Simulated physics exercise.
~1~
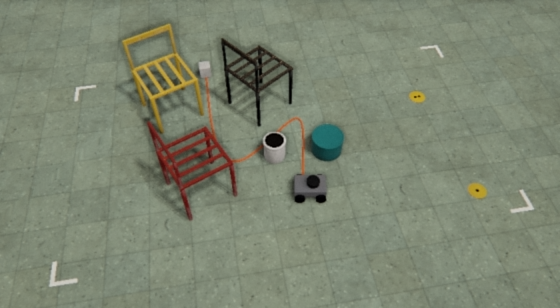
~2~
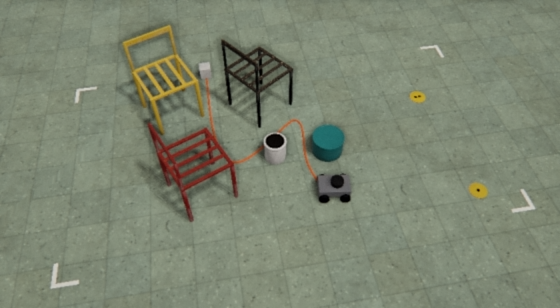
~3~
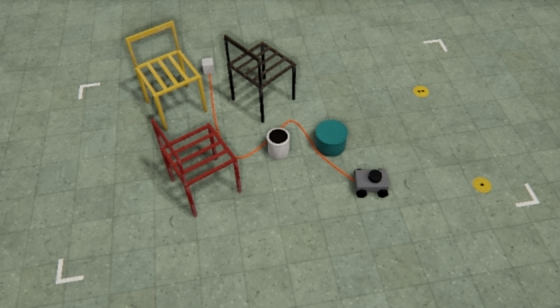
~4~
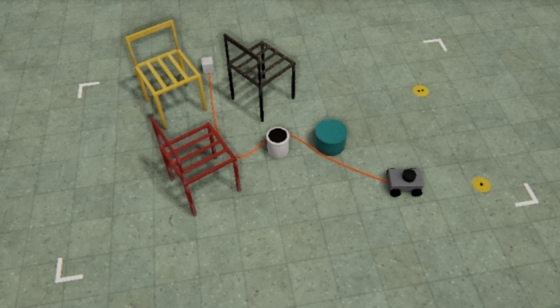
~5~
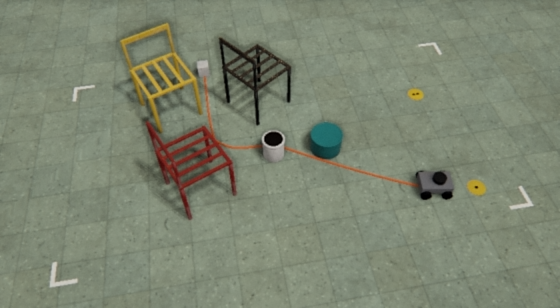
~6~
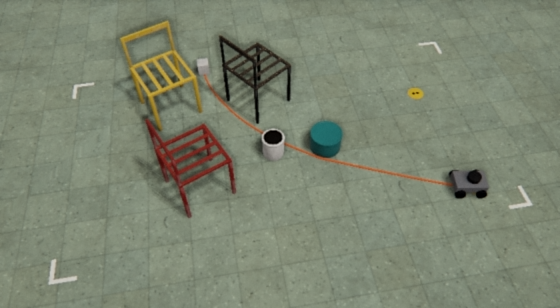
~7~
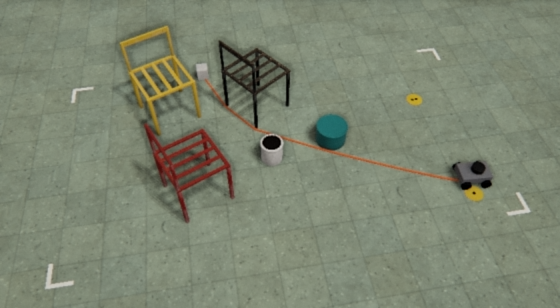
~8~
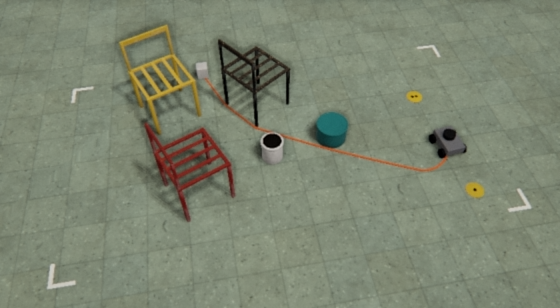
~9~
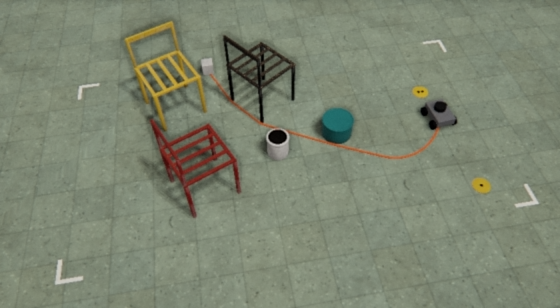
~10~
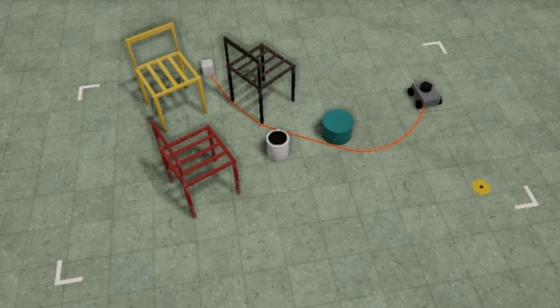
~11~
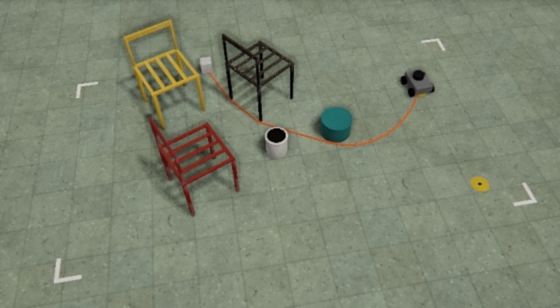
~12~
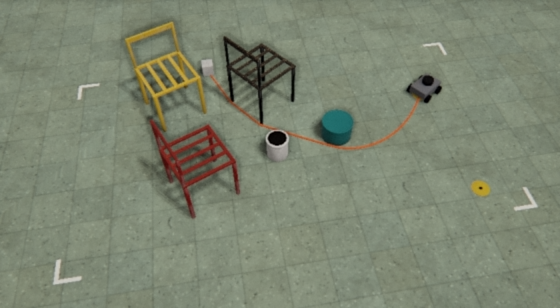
On a pale green tiled floor marked with white corner brackets, a small grey cart sits below a teal bucket, trailing an orange cord that winds past a white pot and three chairs, yellow, black and red. The cart rolls right, drawing the cord straighter, until it covers the nearer of two yellow discs. It then turns and heads up and slightly left towards the other disc, and the cord nudges the teal bucket a little to the right. The cart passes over that disc and stops near the upper right corner, the cord curving beneath the bucket while the pot and chairs stay put.
